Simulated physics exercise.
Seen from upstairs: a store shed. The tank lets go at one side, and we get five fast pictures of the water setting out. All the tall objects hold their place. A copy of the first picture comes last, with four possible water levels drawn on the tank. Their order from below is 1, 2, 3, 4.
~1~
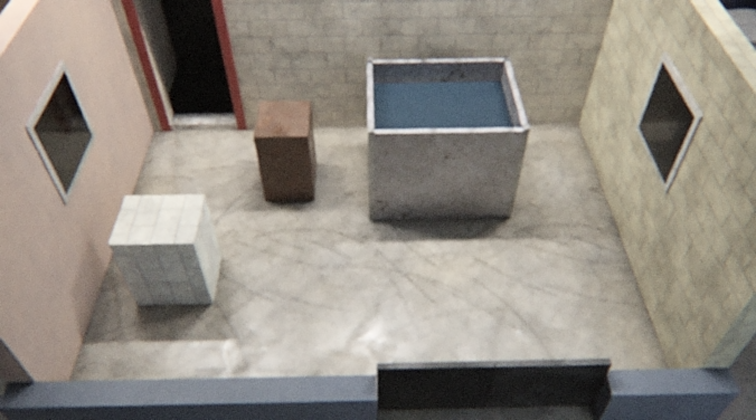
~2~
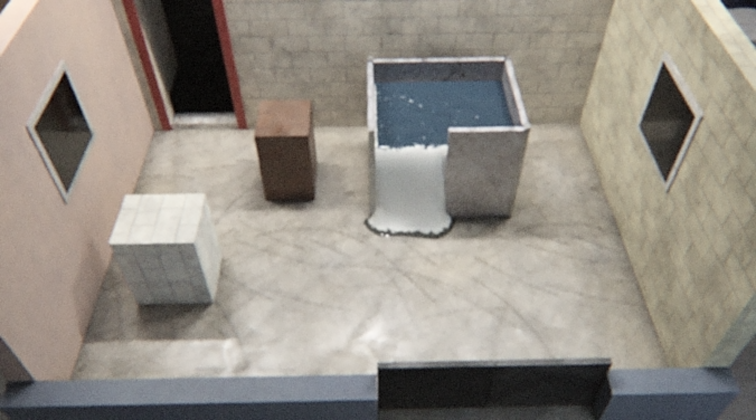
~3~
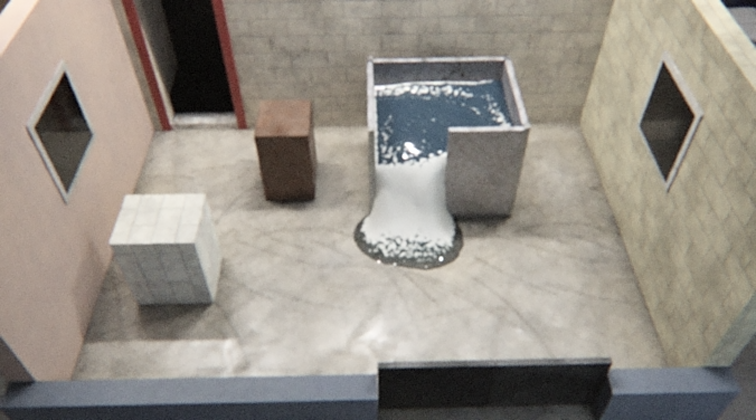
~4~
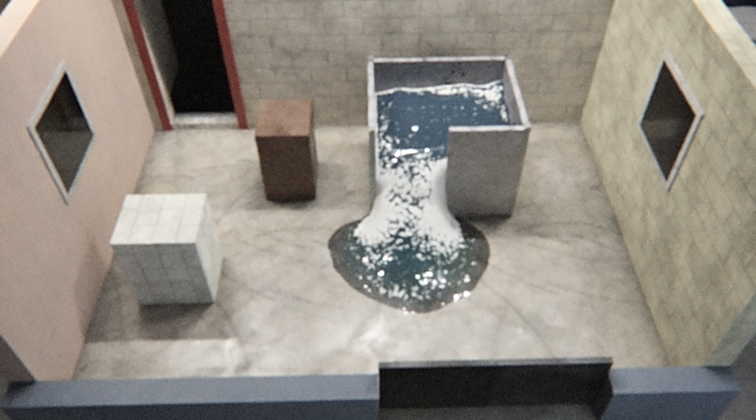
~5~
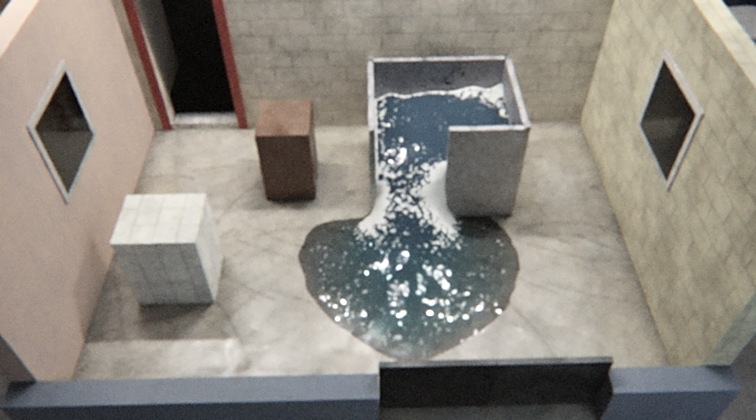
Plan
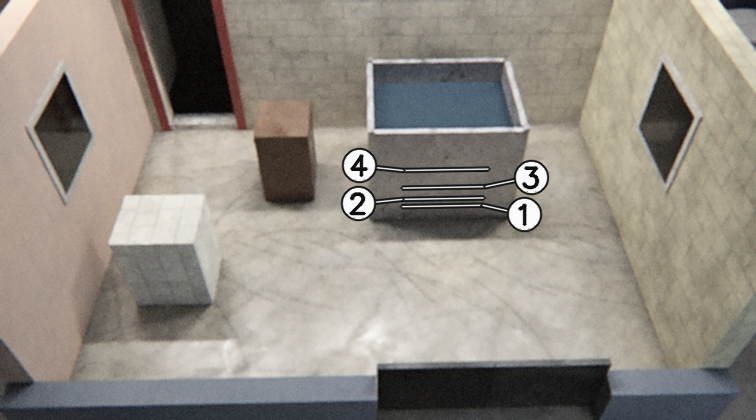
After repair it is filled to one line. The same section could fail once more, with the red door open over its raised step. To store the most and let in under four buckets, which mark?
The limit is 4.
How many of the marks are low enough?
All four.
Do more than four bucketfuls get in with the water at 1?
No, not at all.
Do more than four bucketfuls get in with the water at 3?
No, not at all.
In white, 1 at (442, 205); 2 at (443, 198); 3 at (444, 187); 4 at (445, 169); from the bottom up 1, 2, 3, 4.
For mark 1, nothing gets over.
For mark 2, nothing gets over.
For mark 3, nothing gets over.
For mark 4, a bucket or two gets in.
